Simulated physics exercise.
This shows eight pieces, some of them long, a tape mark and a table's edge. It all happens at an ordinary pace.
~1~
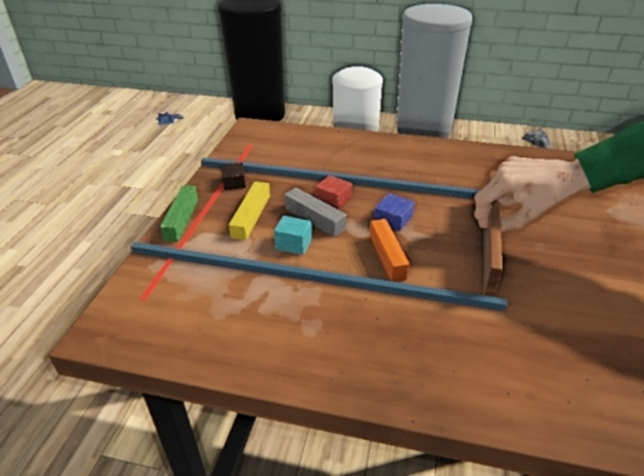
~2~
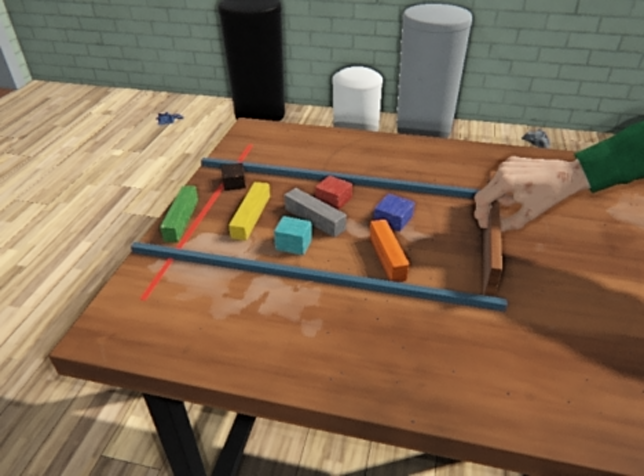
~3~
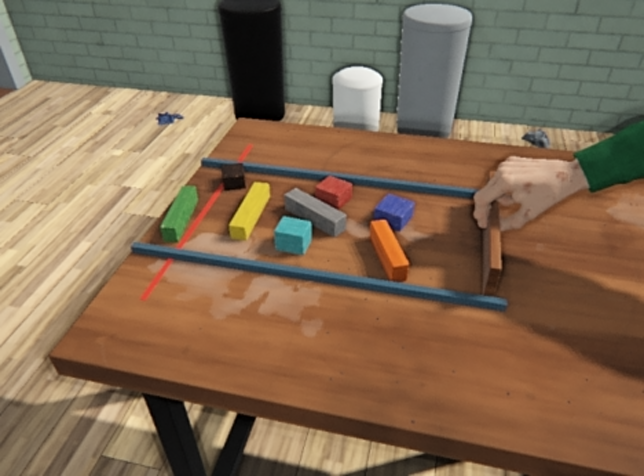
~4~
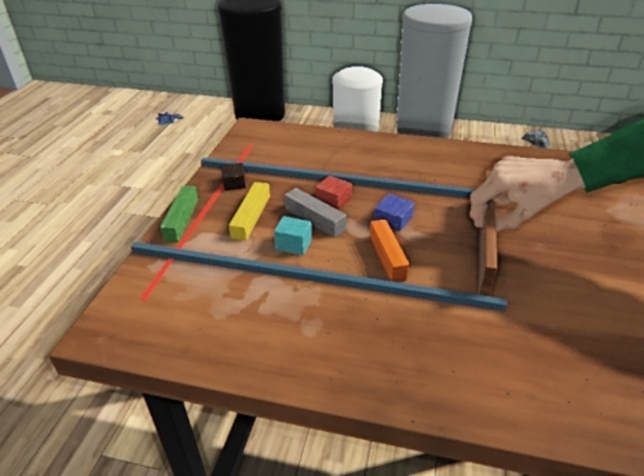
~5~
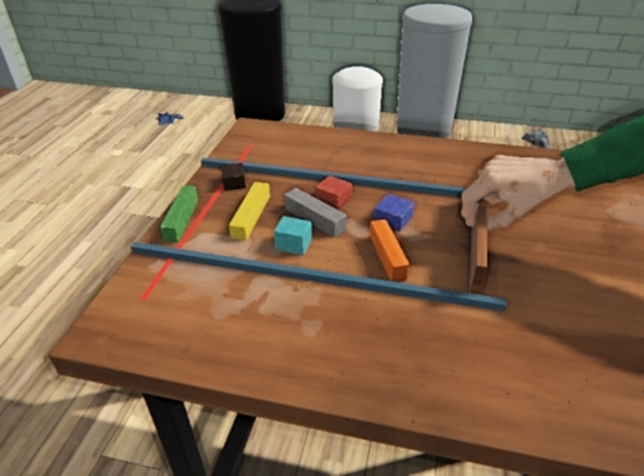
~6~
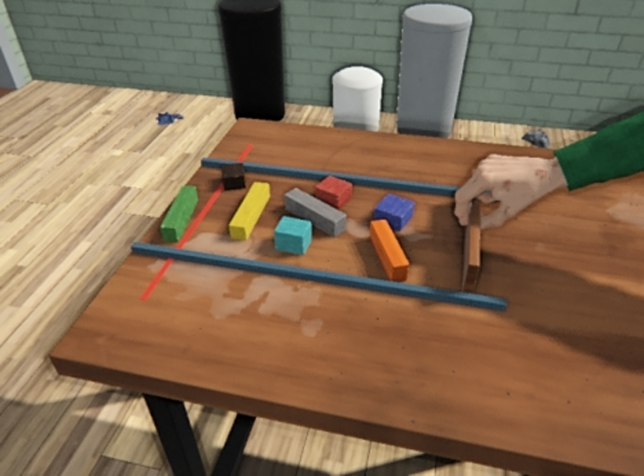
On a wooden table, a hand slides a board slightly left behind scattered colourful blocks.
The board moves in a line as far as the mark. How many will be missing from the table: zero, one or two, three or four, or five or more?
The number that fall off is one or two.
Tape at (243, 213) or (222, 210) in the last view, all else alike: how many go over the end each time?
In that order 0 and 1.
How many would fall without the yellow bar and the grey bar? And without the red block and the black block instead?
It would be 1 and 2.
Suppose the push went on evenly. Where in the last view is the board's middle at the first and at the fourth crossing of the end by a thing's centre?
First at (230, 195), next at (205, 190).
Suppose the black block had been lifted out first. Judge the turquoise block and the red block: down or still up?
The turquoise block does not fall; the red block is kept.
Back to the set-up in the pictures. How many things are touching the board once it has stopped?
The number is 3.
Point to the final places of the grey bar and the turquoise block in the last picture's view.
The grey bar stops around (172, 196); the turquoise block around (158, 223).
Early on, none off yet; green bar at rest near (180, 213); black block at rest near (234, 177); yellow bar at rest near (251, 210).
Finally, the number that fall off is one or two; lost, yellow bar and green bar.
